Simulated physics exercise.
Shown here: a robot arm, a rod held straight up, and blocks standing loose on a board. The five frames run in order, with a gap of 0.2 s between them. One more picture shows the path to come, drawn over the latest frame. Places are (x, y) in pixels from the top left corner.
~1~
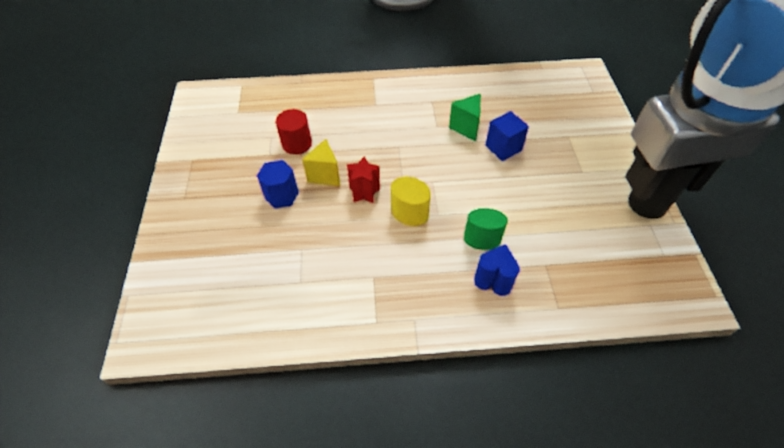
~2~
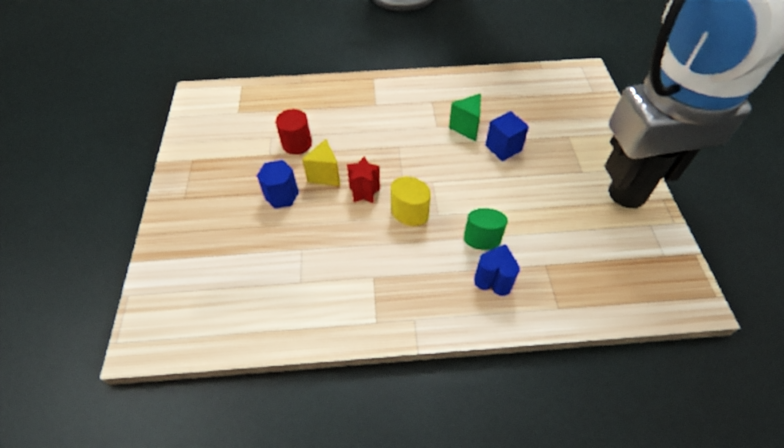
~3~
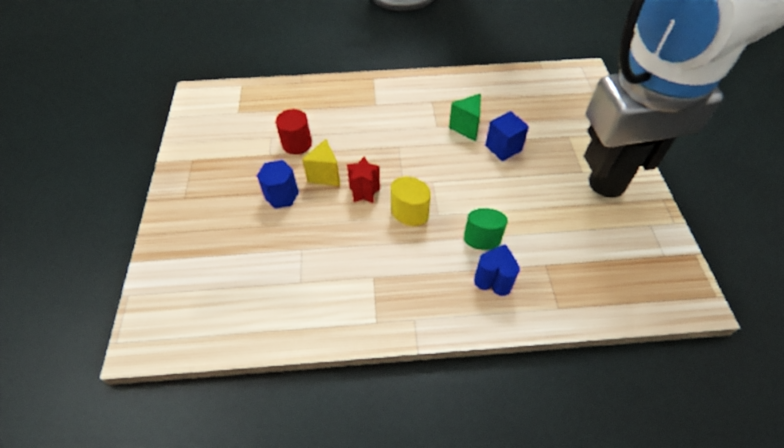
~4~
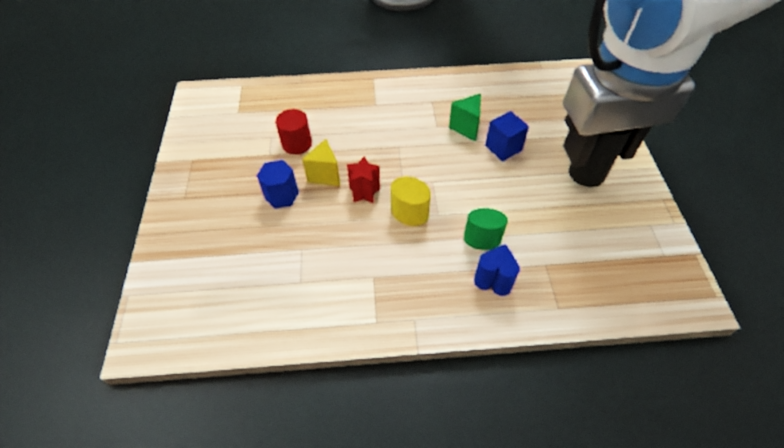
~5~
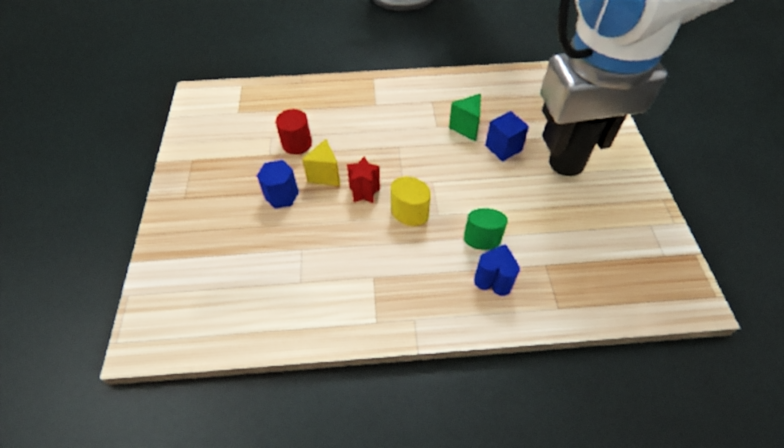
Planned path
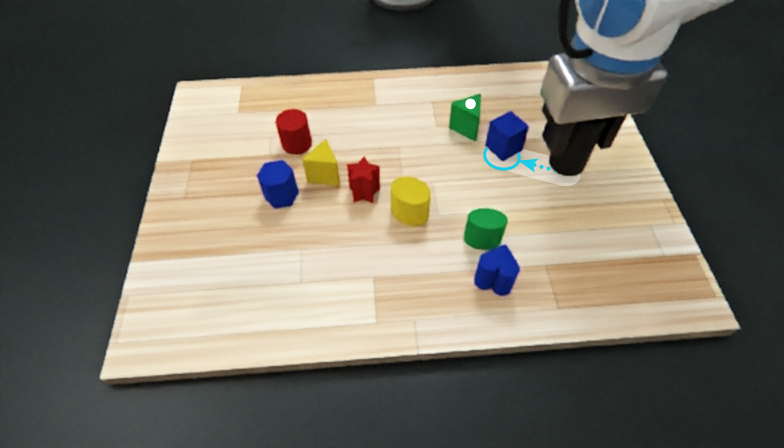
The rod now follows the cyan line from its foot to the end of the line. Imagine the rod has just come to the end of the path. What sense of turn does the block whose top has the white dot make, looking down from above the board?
It turns clockwise.
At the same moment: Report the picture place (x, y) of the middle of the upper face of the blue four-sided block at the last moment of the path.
That would be at about pixel (484, 115).
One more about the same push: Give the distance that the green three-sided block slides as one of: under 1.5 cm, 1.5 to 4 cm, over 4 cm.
It will fall in the lowest band, under 1.5 cm.
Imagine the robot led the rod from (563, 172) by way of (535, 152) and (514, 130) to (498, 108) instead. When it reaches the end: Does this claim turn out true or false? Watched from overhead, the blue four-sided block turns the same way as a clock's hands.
False.
Drawn move, straight from (563, 172) to (502, 156); the dot is on the green three-sided block.
What follows on the original path. Halfway along, rod at (534, 155); nothing pushed yet.
At the end, rod at (504, 147); green three-sided block at (465, 101), turned 30° clockwise; blue four-sided block at (484, 115).
